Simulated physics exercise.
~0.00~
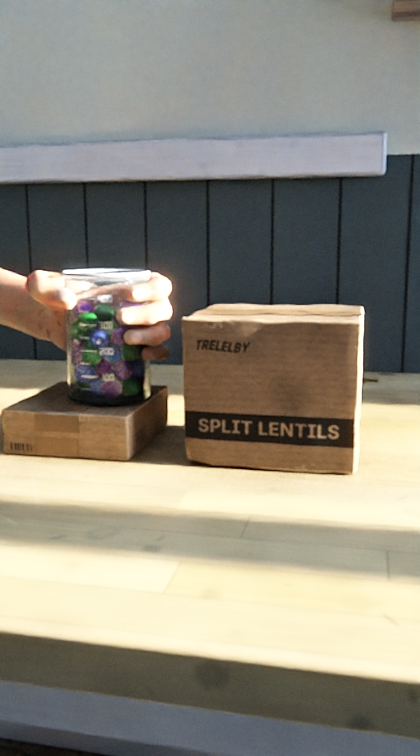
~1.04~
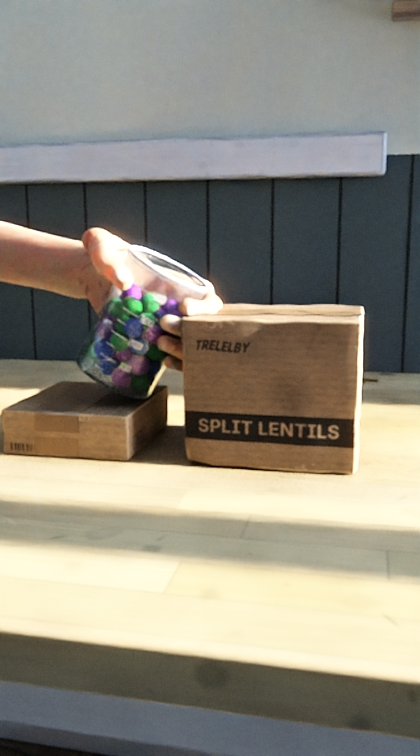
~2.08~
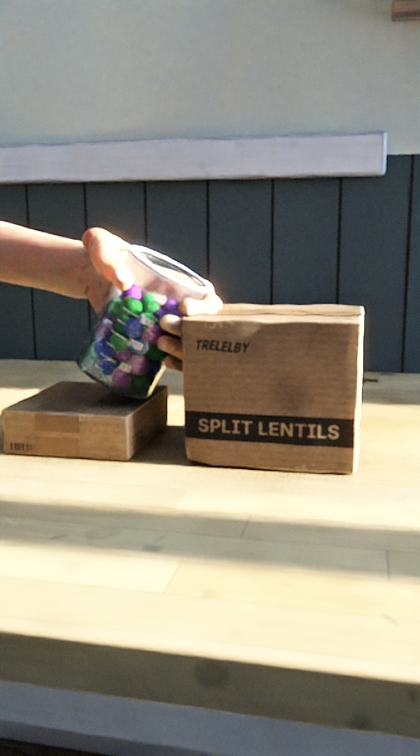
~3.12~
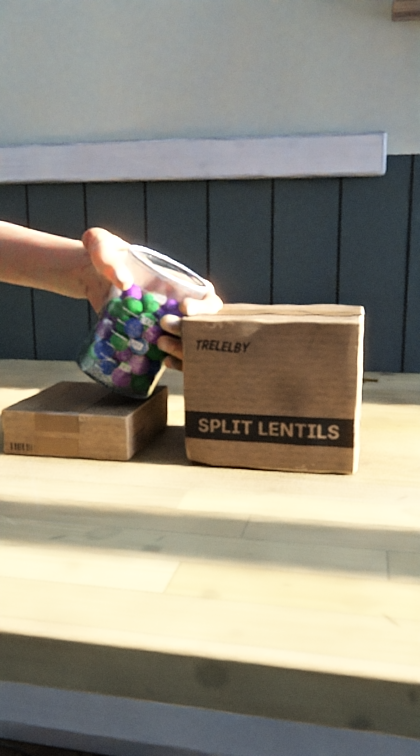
Hand tilting a clear container of purple, green and blue pieces rightward against a split lentils box, holding it leaning, nothing spilling.
